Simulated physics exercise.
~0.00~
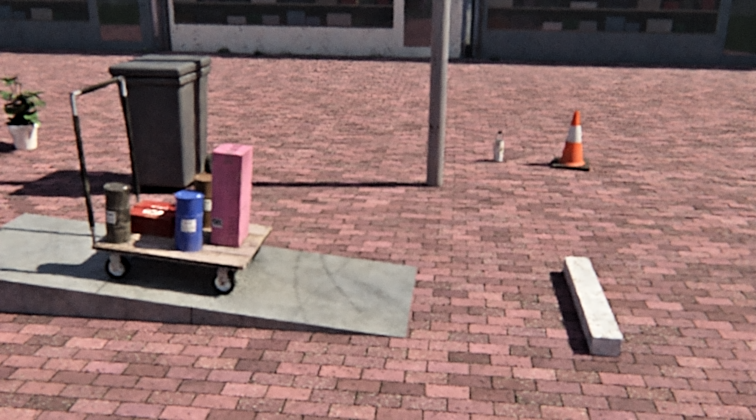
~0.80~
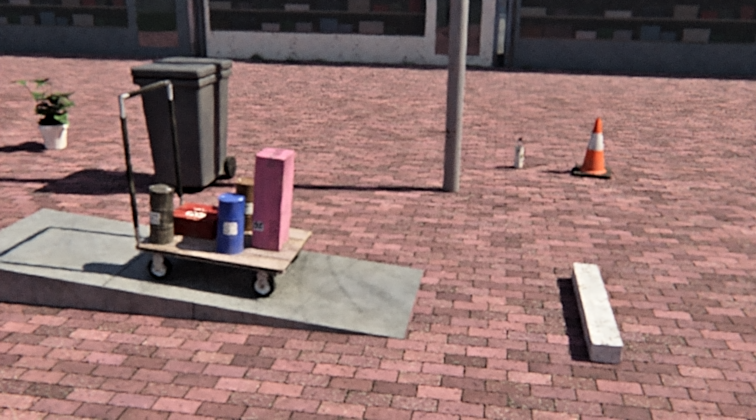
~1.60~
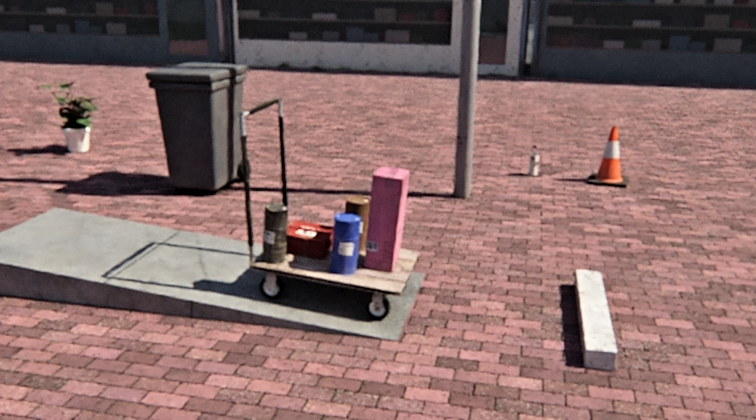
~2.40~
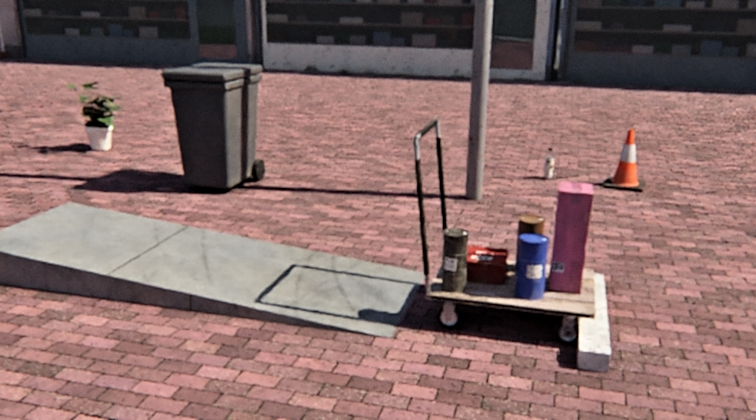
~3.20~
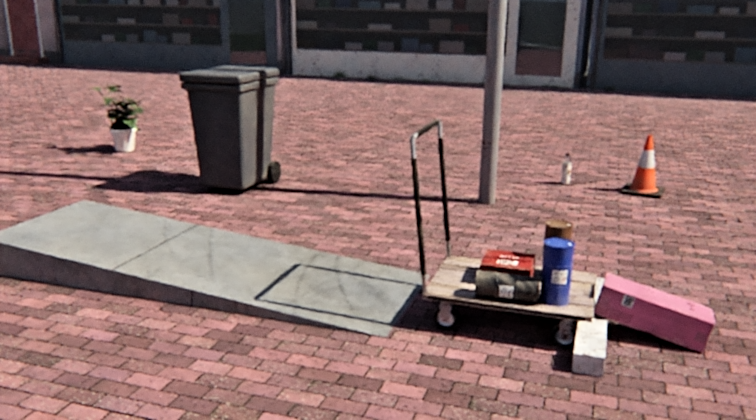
Loaded trolley rolling right down a ramp into a kerb, the pink box toppling off and the black canister tipping over aboard.
